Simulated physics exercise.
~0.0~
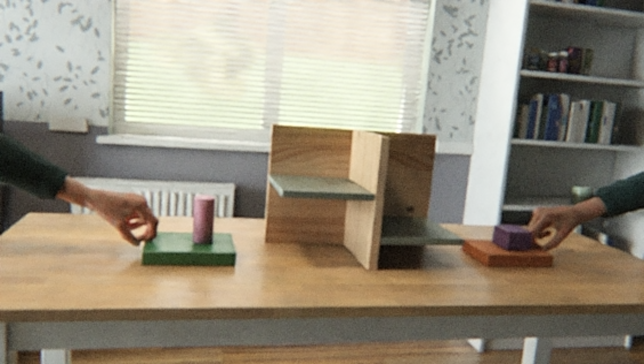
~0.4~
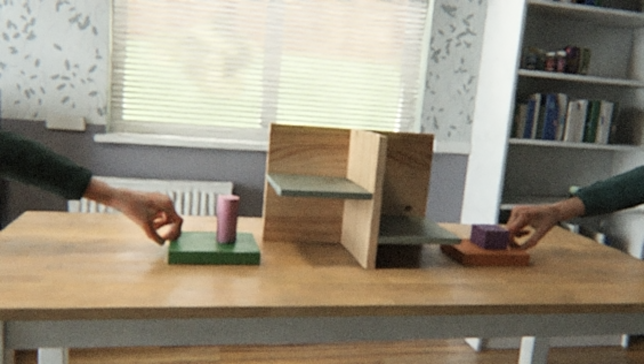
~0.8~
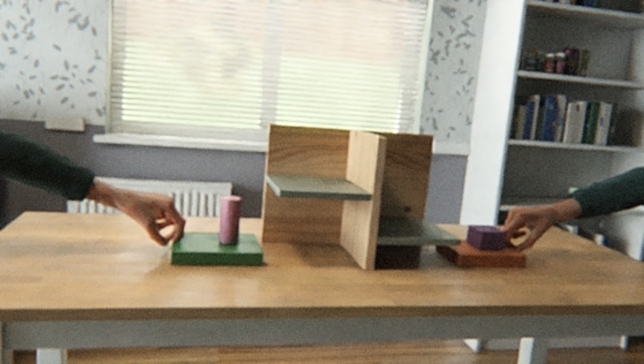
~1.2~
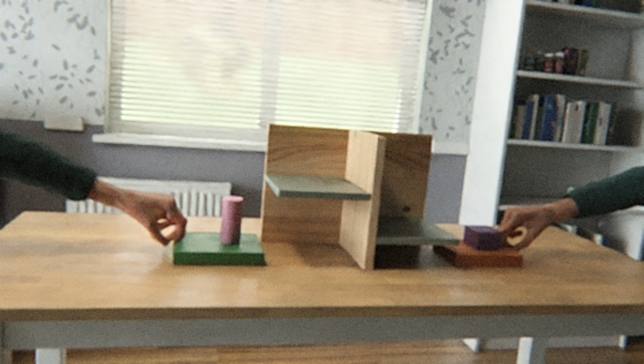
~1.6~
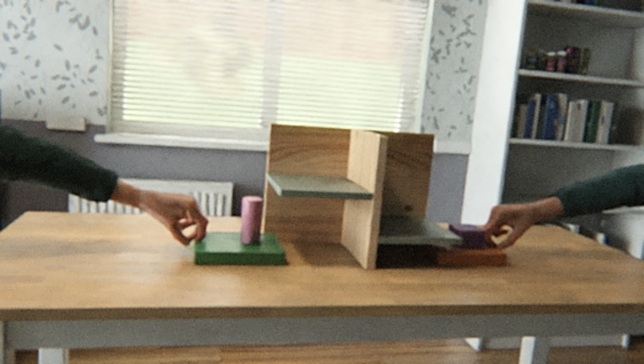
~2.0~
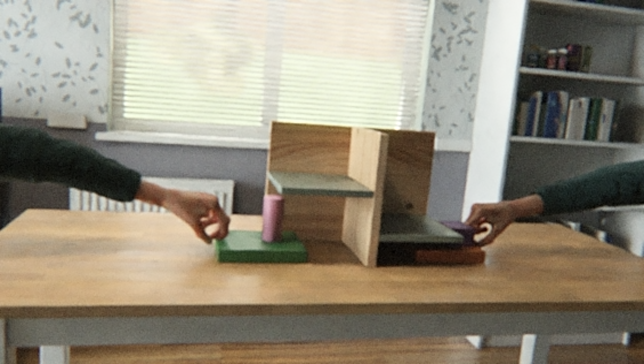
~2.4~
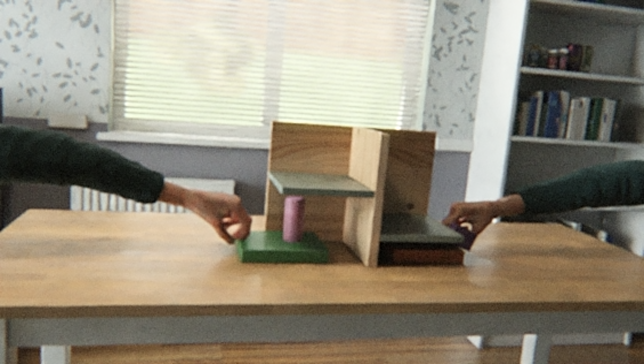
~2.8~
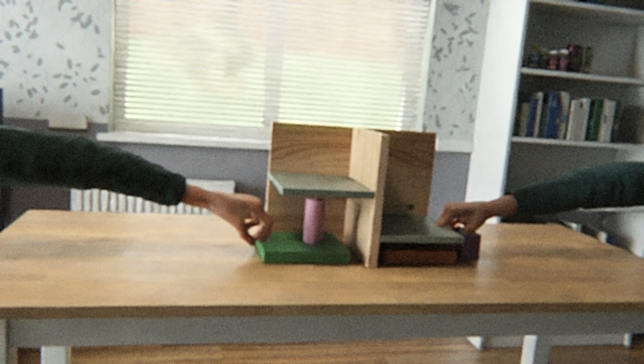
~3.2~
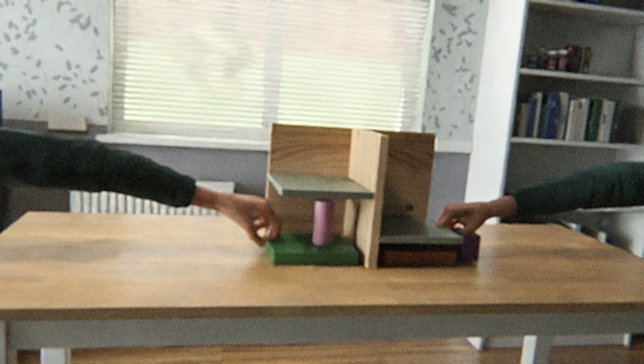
Two hands sliding trays under a wooden rack's shelves, the pink candle passing beneath upright while the purple block gets knocked back.
